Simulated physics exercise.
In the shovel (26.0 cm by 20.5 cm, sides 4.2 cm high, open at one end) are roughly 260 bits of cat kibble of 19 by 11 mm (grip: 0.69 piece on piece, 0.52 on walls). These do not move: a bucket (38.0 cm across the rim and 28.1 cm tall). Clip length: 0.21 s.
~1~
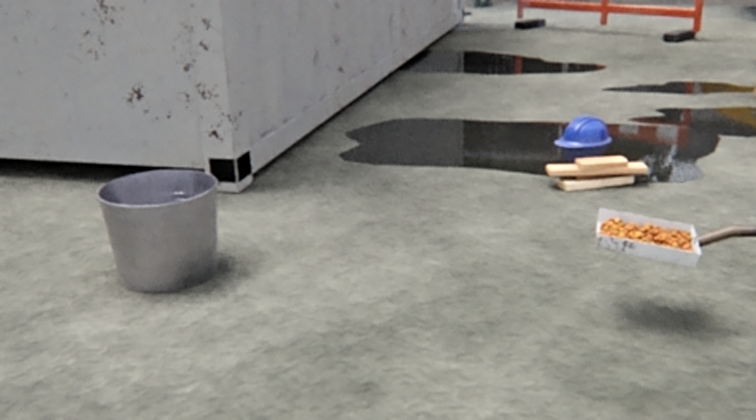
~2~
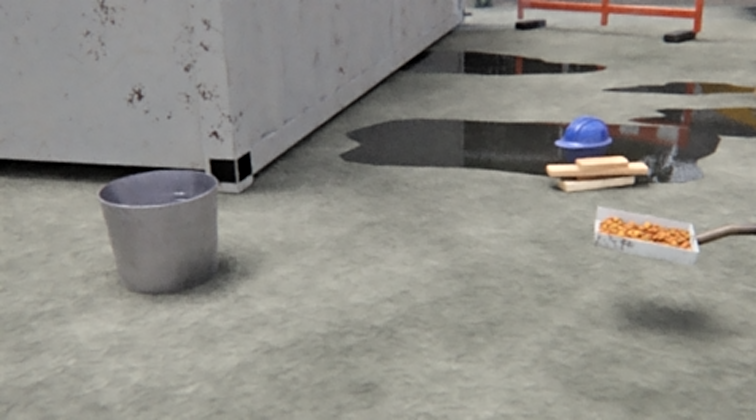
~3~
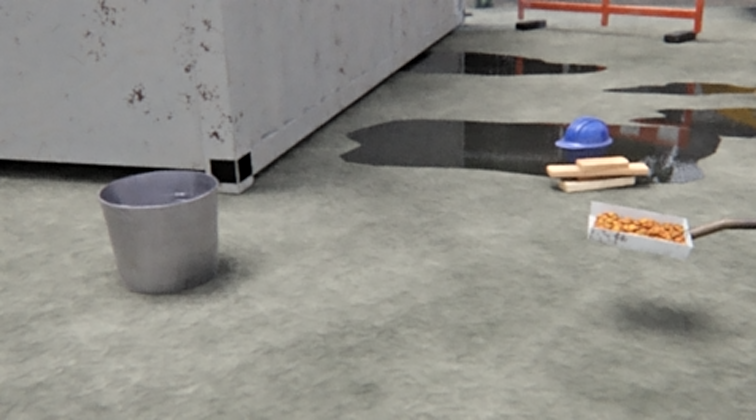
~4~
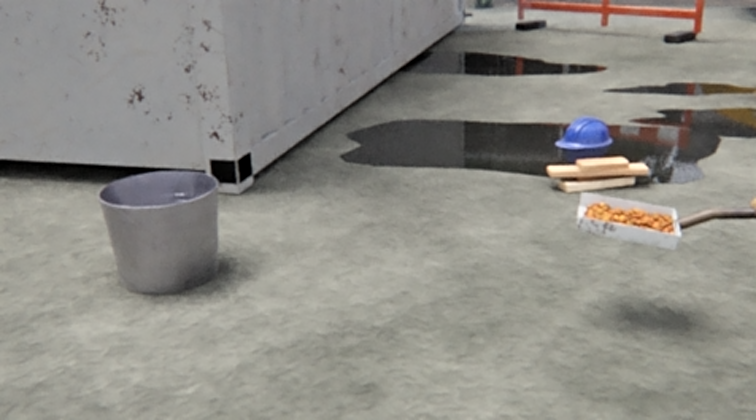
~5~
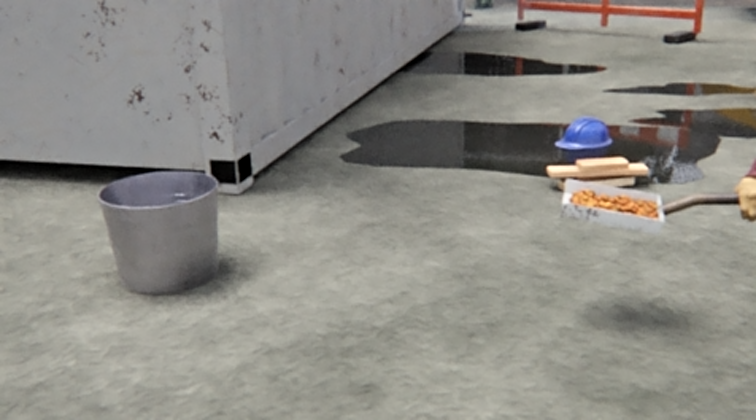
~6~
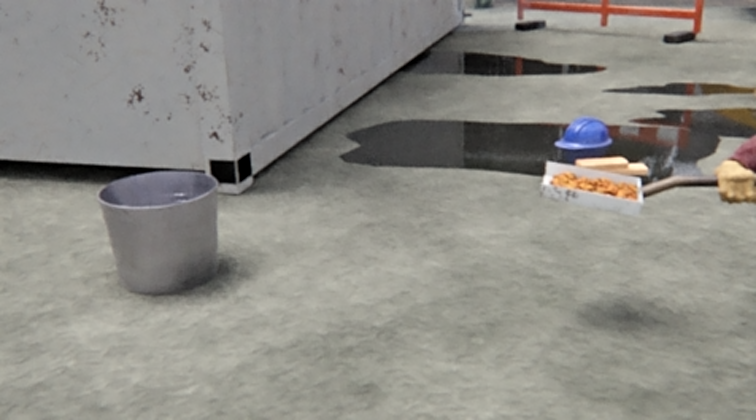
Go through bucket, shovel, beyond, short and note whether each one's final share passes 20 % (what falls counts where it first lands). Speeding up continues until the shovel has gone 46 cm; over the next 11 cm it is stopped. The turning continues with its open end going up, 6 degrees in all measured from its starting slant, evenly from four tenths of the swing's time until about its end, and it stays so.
Bucket passes it, shovel stays at or below it, beyond stays at or below it, short passes it.
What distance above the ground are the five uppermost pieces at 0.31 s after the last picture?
Roughly 75 centimetres up.
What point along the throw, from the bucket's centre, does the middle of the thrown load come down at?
Roughly 15 centimetres short of the centre.
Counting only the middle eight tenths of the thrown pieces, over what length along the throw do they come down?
About 35 cm.
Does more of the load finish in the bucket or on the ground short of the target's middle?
More ends on the ground short of the target's middle.
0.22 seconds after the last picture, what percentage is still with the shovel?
Around 30 percent.
Then, 0.13 s after the last picture, tilt 12 degrees; shovel 100 %; middle of all pieces near (514, 121).
Then, 0.22 s after the last picture, tilt 14 degrees; shovel 30 %, in the air 70 %; middle of all pieces near (438, 80).
Then, 0.31 s after the last picture, tilt 14 degrees; in the air 100 %; middle of all pieces near (372, 74).
Then, 0.41 s after the last picture, tilt 14 degrees; in the air 100 %; middle of all pieces near (311, 94).
In the end, bucket 40 %, shovel 0 %, beyond 0 %, short 60 %.
